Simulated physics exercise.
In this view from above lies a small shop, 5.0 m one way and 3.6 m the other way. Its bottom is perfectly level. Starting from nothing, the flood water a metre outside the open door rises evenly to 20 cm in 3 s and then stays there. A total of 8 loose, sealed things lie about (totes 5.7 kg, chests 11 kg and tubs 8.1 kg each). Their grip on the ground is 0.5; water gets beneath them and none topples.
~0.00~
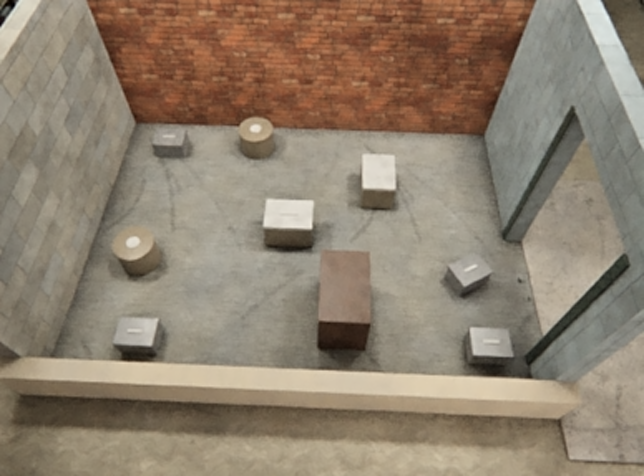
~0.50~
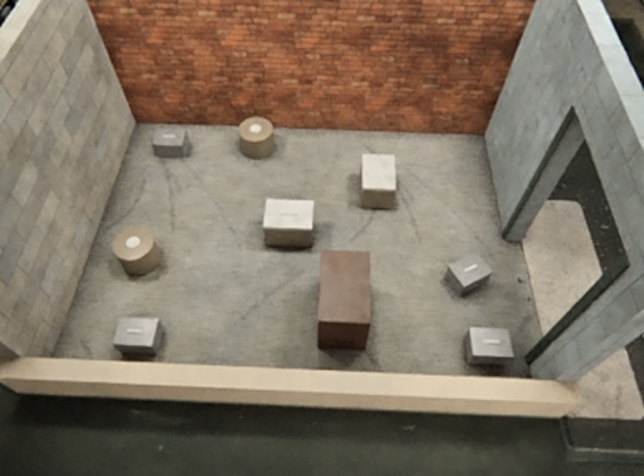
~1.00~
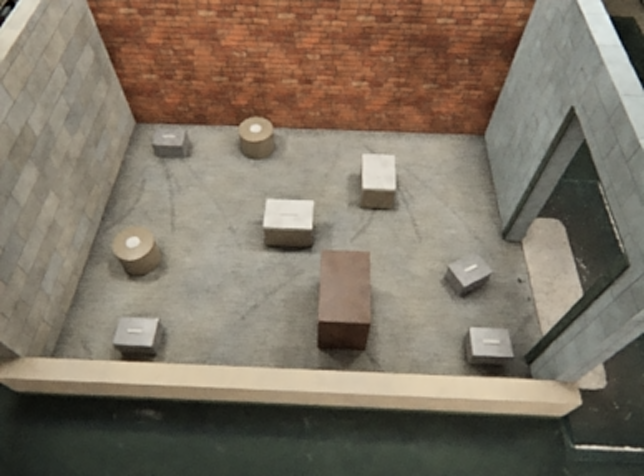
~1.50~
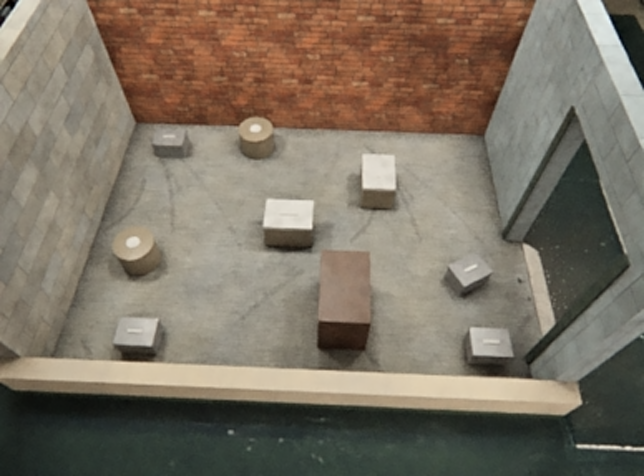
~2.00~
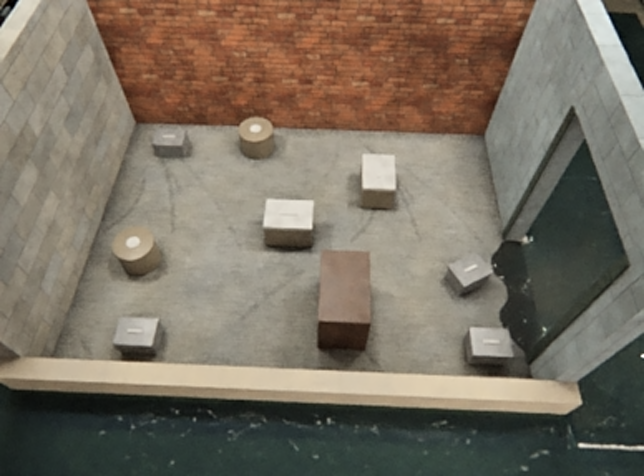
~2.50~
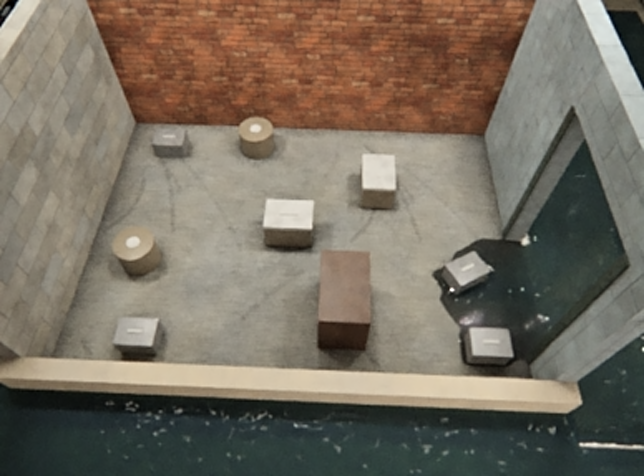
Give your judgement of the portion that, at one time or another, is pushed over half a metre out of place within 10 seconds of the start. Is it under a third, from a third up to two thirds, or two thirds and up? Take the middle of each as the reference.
Expect a high share, two thirds upward.
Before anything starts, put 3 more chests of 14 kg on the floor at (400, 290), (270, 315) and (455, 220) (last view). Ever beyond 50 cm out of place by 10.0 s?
First one crosses the line, second one stays inside the line, third one stays inside the line.
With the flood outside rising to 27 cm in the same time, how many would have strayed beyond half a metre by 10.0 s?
Then 8 of them.
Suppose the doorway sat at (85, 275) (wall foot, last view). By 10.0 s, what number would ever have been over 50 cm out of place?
Result: 6 of them.
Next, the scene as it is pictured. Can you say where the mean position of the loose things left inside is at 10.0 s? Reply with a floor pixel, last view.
That lands at roughly (213, 208).
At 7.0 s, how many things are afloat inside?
Total: 3.
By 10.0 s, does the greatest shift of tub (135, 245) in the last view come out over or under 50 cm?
Answer: Below the mark.
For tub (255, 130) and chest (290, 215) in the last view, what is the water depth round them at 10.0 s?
First roughly 13 cm, second roughly 9 cm.
After 3.5 s 1 of 8 are over 50 cm from their spots; 0 afloat.
After 4.5 s 1 of 8 are over 50 cm from their spots; 1 afloat.
After 7.0 s 4 of 8 are over 50 cm from their spots; 3 afloat.
After 10.0 s 7 of 8 are over 50 cm from their spots, and 7 have been at some point; 8 afloat.
